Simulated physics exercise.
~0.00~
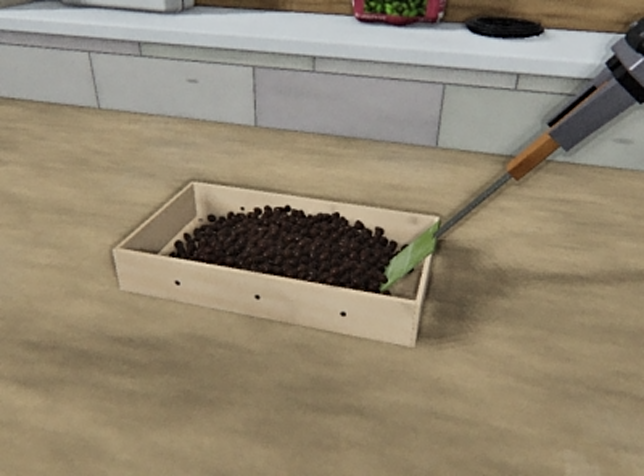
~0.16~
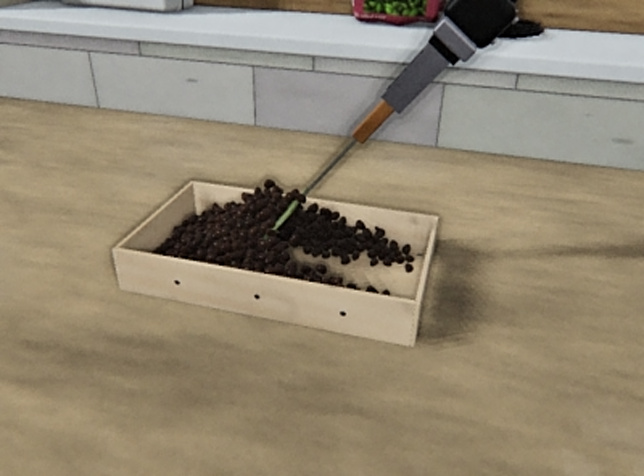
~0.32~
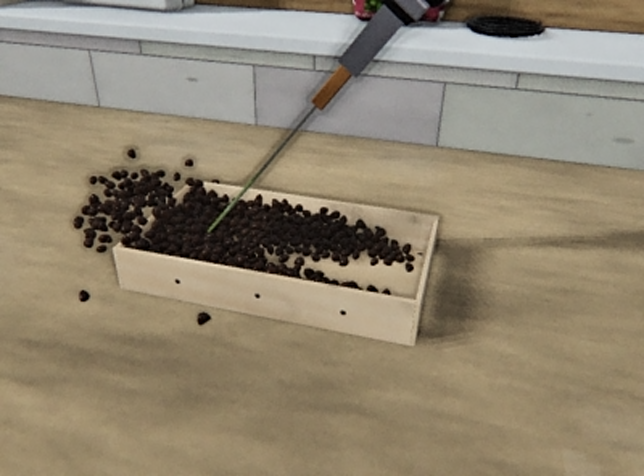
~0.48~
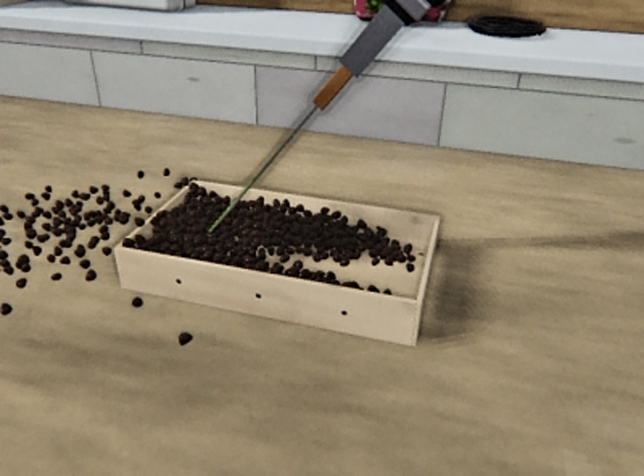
On a wooden counter, an arm sweeps dark beans left with a turner, spilling many.
